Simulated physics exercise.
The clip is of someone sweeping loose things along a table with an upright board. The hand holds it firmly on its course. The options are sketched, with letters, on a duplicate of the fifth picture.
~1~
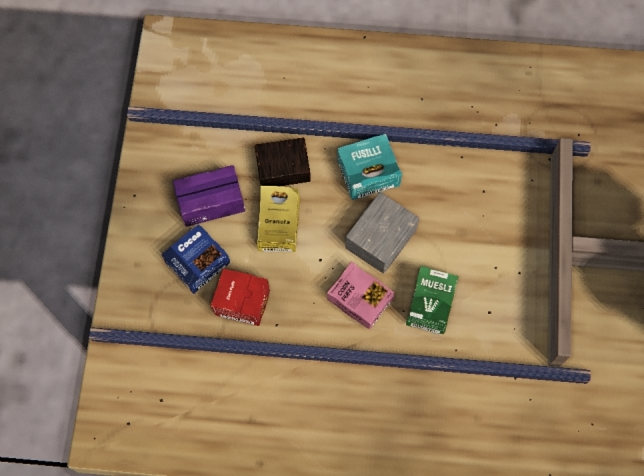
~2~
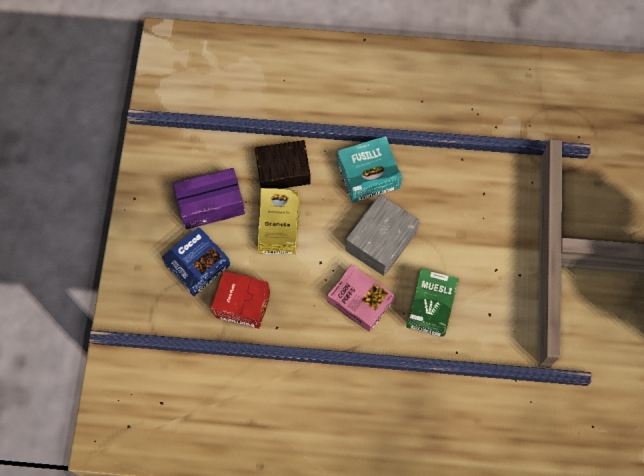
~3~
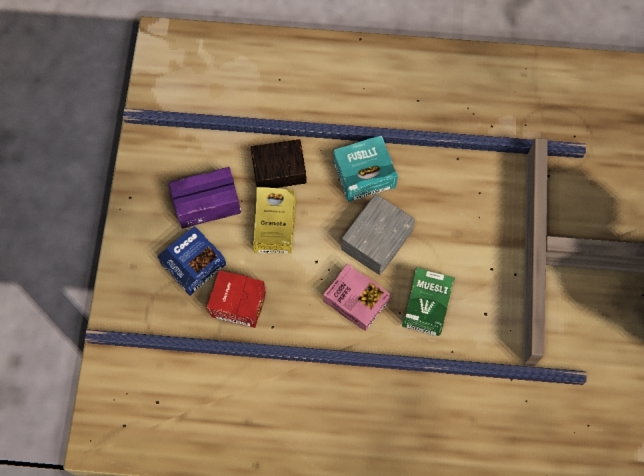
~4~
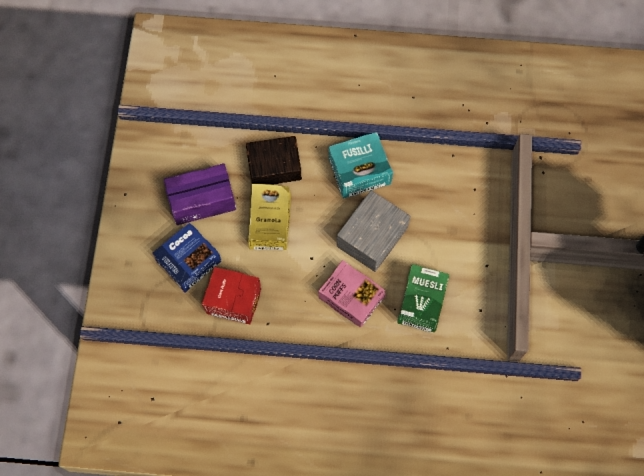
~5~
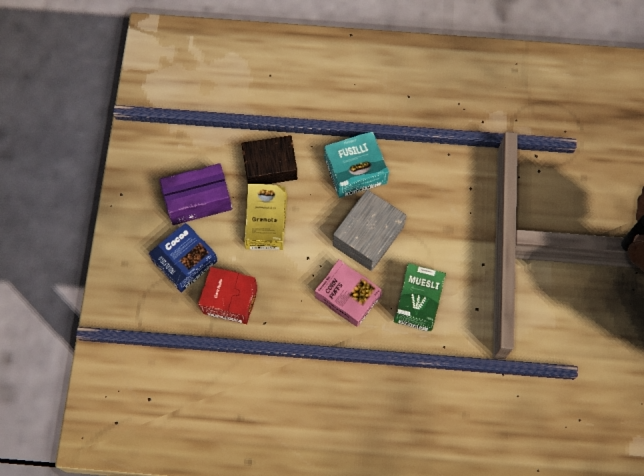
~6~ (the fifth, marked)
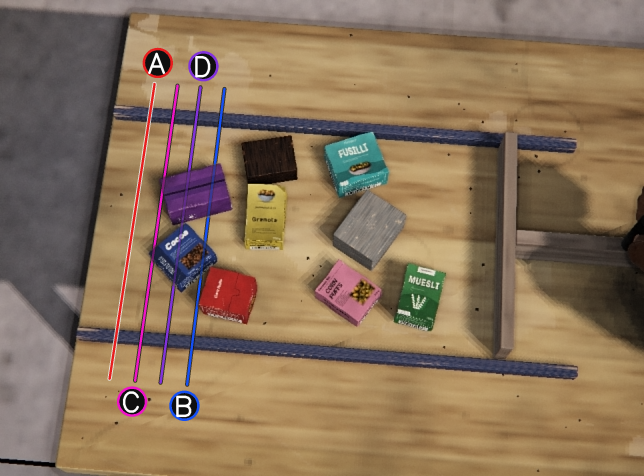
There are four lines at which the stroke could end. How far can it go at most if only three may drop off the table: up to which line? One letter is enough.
D.
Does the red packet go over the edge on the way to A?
Yes.
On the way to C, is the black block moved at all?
By then, yes.
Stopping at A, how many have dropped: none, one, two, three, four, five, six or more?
Six or more.
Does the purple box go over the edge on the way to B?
Yes.
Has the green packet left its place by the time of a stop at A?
Yes.
On the marked copy, A at (133, 224); B at (207, 229); C at (157, 225); D at (182, 227).
Taking D. A third of the way, board (390, 227); pink packet (305, 295); green packet (358, 295).
Two thirds of the way, board (273, 218); purple box (147, 195); red packet (141, 294).
When it is over, board (182, 211); purple box over the edge; red packet over the edge; three fallen.
As for the rest, A drops six; B is within the limit but short; C drops six.
